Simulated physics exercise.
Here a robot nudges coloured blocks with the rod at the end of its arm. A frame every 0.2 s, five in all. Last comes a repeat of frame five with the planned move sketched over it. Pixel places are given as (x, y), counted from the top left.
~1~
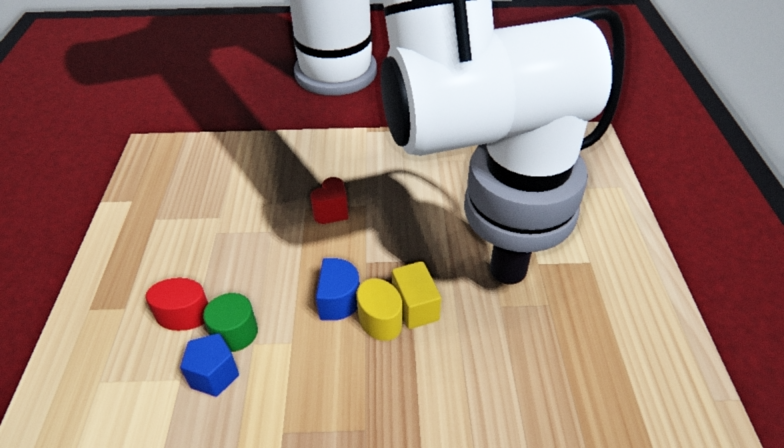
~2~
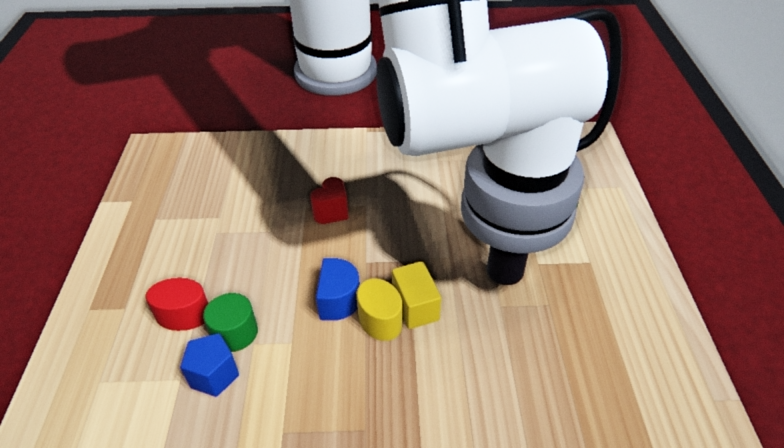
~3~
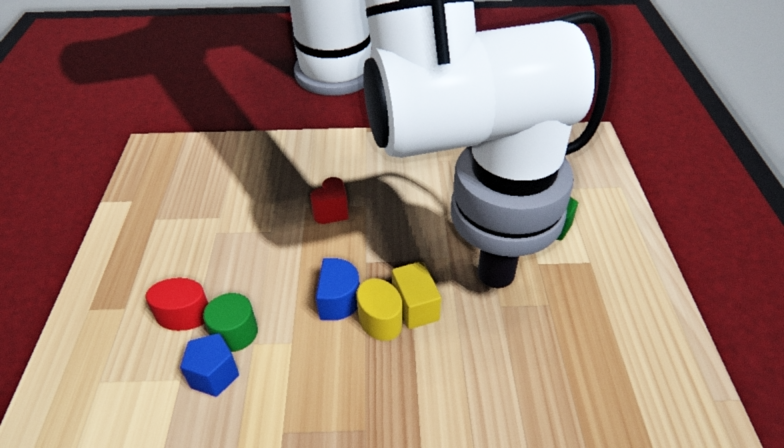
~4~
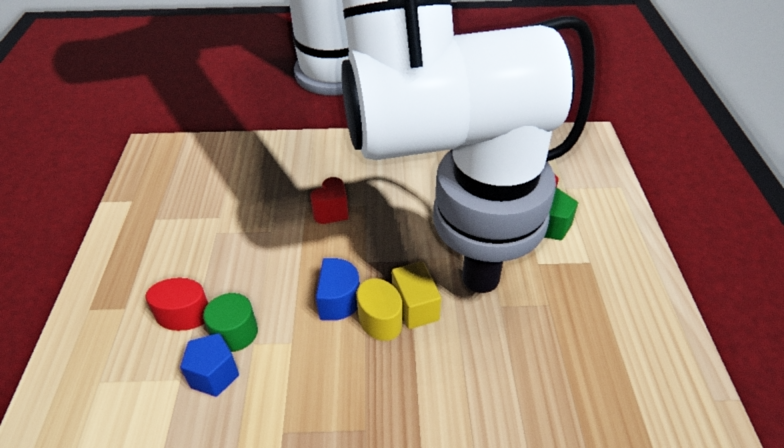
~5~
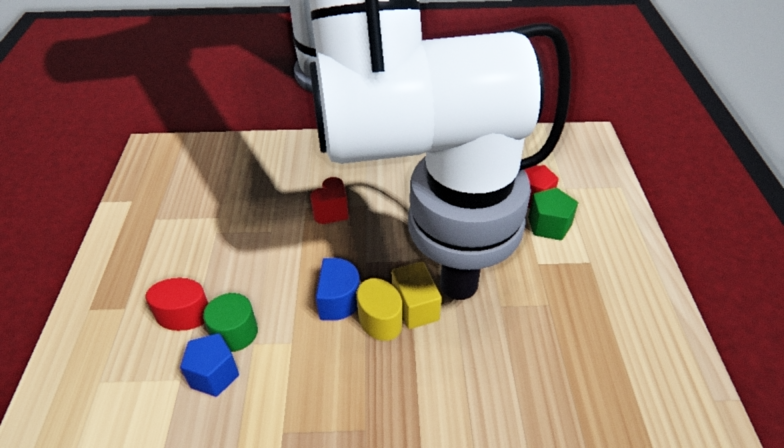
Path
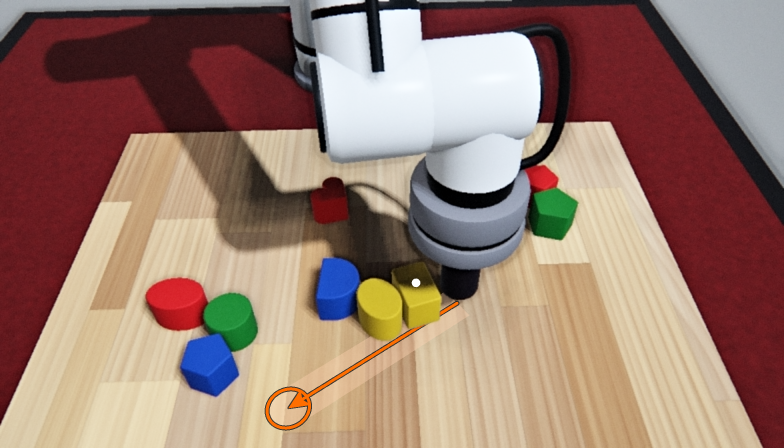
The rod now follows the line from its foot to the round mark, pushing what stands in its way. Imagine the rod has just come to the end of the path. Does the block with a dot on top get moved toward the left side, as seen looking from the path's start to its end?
No - that is not the case.
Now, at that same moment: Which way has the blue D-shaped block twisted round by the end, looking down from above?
The turn is clockwise.
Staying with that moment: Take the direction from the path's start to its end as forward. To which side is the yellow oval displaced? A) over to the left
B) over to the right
The answer is B.
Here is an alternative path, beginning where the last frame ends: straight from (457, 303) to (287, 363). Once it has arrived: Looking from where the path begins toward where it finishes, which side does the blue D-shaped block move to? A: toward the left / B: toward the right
B: Toward the right.
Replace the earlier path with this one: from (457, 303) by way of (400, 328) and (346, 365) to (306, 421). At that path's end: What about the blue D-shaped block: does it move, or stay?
It is carried off its spot.
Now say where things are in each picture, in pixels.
In the first frame, lower end of the rod at (508, 272), tops of blocks, blue pentagon at (205, 353), blue D-shaped block at (337, 277), yellow oval at (379, 297), yellow oblong at (416, 283).
In the second frame, rod at (505, 273), blocks as before.
In the third frame, rod at (496, 276), blocks as before.
In the fourth frame, rod at (481, 280), blocks as before.
In the fifth frame, rod at (459, 287), blue pentagon at (205, 353), blue D-shaped block at (337, 277), yellow oval at (379, 297), yellow oblong at (416, 283).
The drawn path runs from (457, 303) directly to (288, 408); the dot is on the yellow oblong.
The first path, step by step. One third of the way, rod at (405, 319); blue D-shaped block at (314, 275), turned 50° clockwise; yellow oval at (327, 312), turned 25° clockwise; yellow oblong at (367, 308), turned 20° clockwise.
Two thirds of the way, rod at (347, 355); blue D-shaped block at (312, 275), turned 55° clockwise; yellow oval at (282, 313), turned 65° clockwise; yellow oblong at (313, 332), turned 60° clockwise.
At the end, rod at (284, 393); blue pentagon not moved; blue D-shaped block at (312, 275), turned 55° clockwise; yellow oval at (274, 312), turned 80° clockwise; yellow oblong at (296, 338), turned 75° clockwise.
